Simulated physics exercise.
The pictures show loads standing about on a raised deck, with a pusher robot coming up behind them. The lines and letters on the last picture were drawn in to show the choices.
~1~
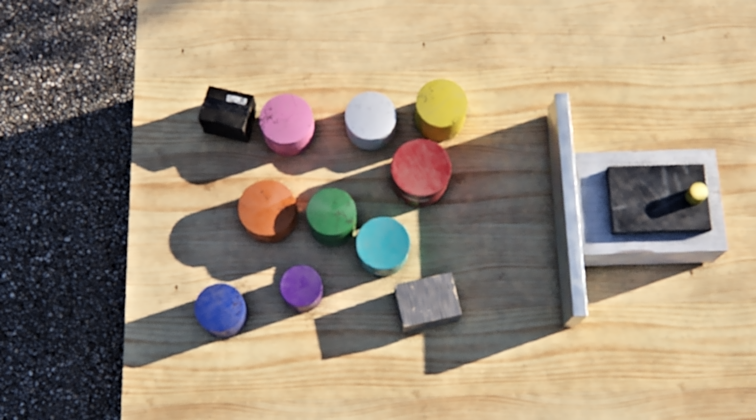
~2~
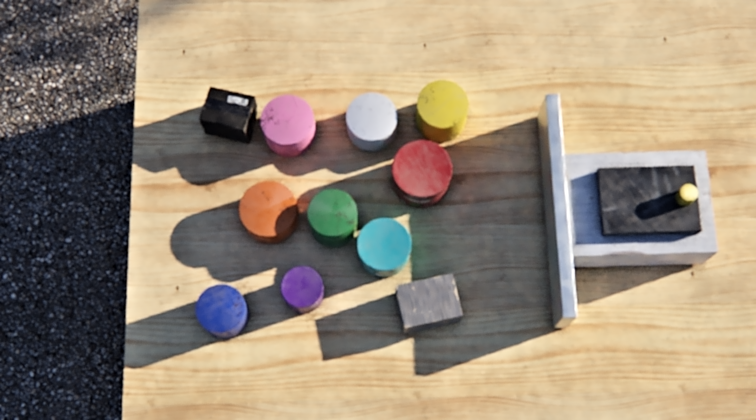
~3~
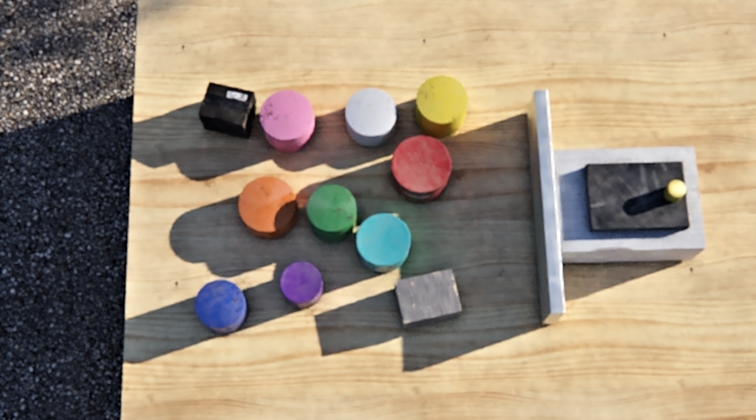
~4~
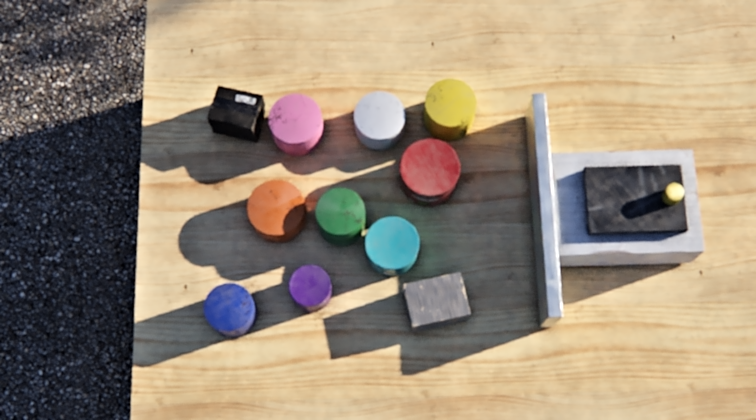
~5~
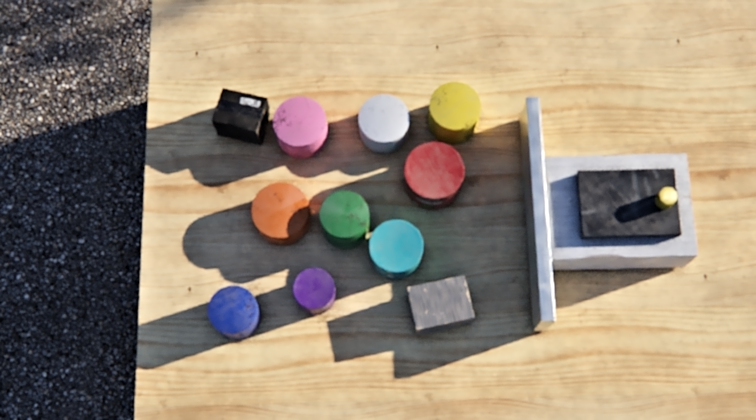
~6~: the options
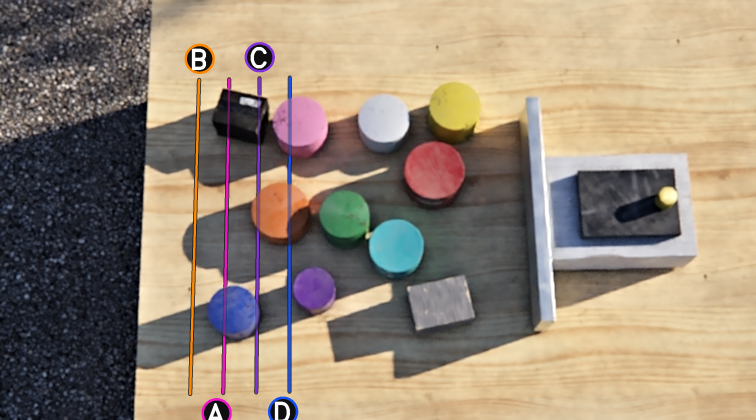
Pusher robot with a wide blade edging left across a wooden deck, narrowing the gap to a motionless group of colourful loads.
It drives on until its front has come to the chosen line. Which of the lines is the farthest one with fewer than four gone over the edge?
As far as mark A.
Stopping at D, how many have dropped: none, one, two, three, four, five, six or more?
In all, none.
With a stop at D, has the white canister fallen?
By then, no.
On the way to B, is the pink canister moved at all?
Yes.
On the marked copy, A at (226, 229); B at (195, 230); C at (258, 228); D at (290, 228).
Following A. Soon after the start, robot (507, 206); yellow canister (389, 112); pink canister (290, 130).
Later, robot (392, 209); blue canister (204, 320); black box (209, 108).
In the end, robot (305, 211); blue canister (138, 326); orange canister (149, 209); none fallen.
As for the rest, B drops four; C is within the limit but short; D is within the limit but short.
